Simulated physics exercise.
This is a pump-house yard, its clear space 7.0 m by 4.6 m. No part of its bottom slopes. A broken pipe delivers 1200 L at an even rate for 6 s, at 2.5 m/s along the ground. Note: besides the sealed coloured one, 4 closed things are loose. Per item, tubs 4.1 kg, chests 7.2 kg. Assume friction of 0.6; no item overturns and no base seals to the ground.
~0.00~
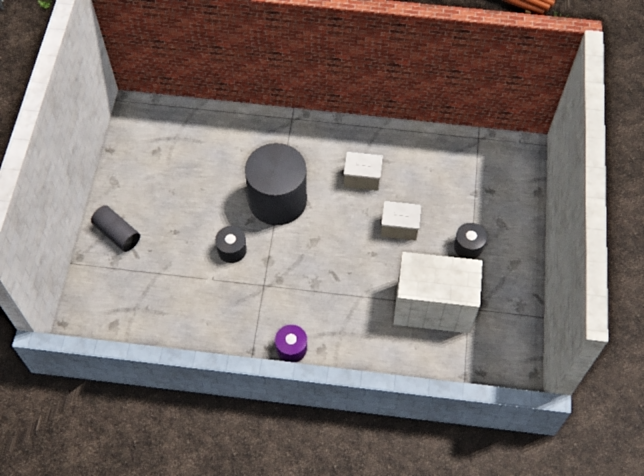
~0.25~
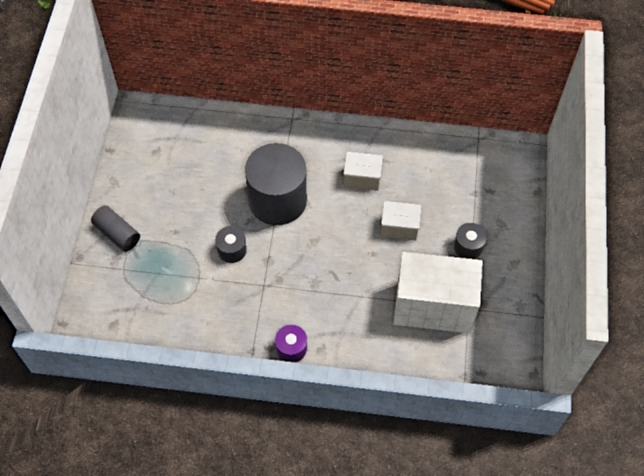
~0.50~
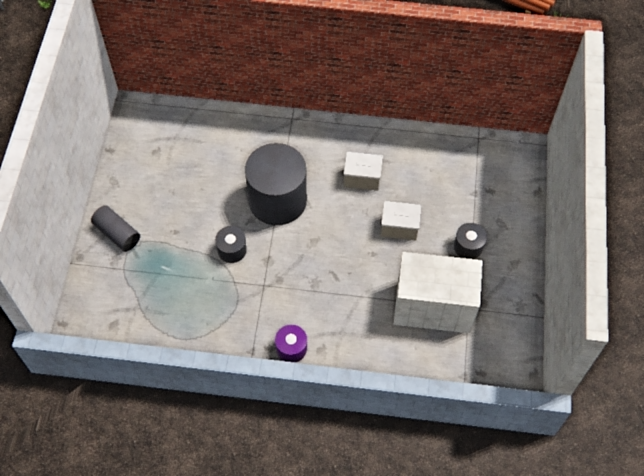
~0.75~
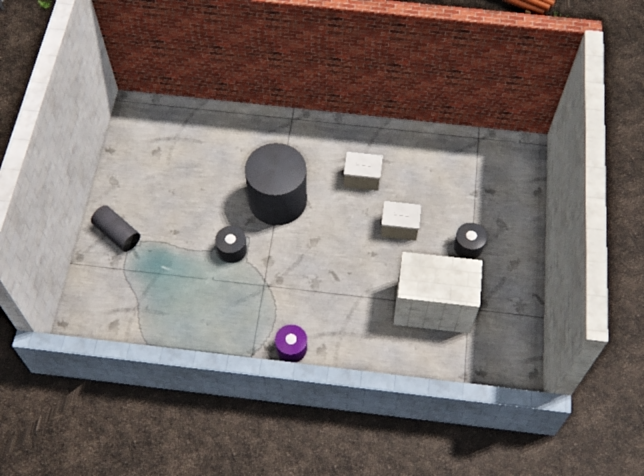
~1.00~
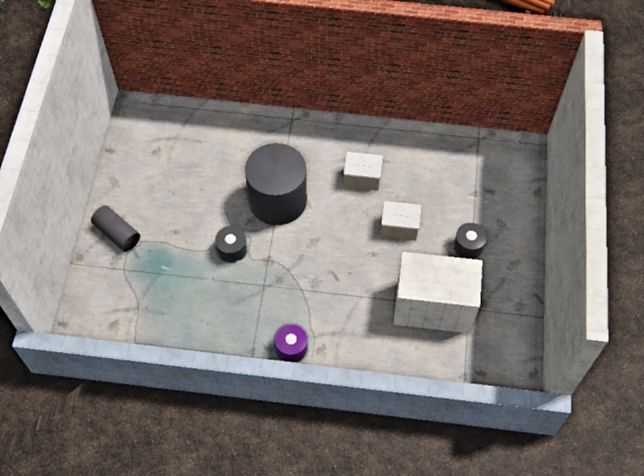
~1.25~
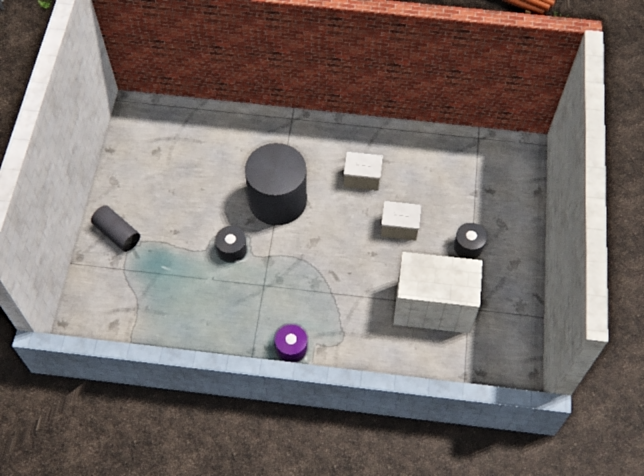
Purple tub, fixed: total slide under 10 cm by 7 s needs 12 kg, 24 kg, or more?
Neither.
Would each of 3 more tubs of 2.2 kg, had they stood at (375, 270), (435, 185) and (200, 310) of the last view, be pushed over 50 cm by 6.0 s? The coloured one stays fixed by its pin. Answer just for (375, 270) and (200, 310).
Respectively beyond that and beyond that.
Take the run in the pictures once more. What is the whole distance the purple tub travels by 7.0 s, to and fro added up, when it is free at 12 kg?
It covers about 500 cm altogether.
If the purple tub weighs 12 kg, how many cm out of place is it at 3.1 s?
I'd put it at roughly 200 cm.
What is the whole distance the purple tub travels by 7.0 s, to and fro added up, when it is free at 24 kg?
Close to 120 cm, all told.
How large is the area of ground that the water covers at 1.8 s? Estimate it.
I'd put it close to 7.5 m2.
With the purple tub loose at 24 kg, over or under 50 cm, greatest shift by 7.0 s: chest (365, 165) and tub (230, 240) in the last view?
Taking them one at a time, I'd say not as far, then not as far.
After 1.8 s the purple tub would be 25 cm from its start with 12 kg and 2 cm from its start with 24 kg; 10 cm of water round it then.
After 3.1 s the purple tub would be 177 cm from its start with 12 kg and 52 cm from its start with 24 kg; 8 cm of water round it then.
After 4.9 s the purple tub would be 326 cm from its start with 12 kg and 85 cm from its start with 24 kg; 10 cm of water round it then.
After 7.0 s the purple tub would be 329 cm from its start with 12 kg and 118 cm from its start with 24 kg; 10 cm of water round it then.
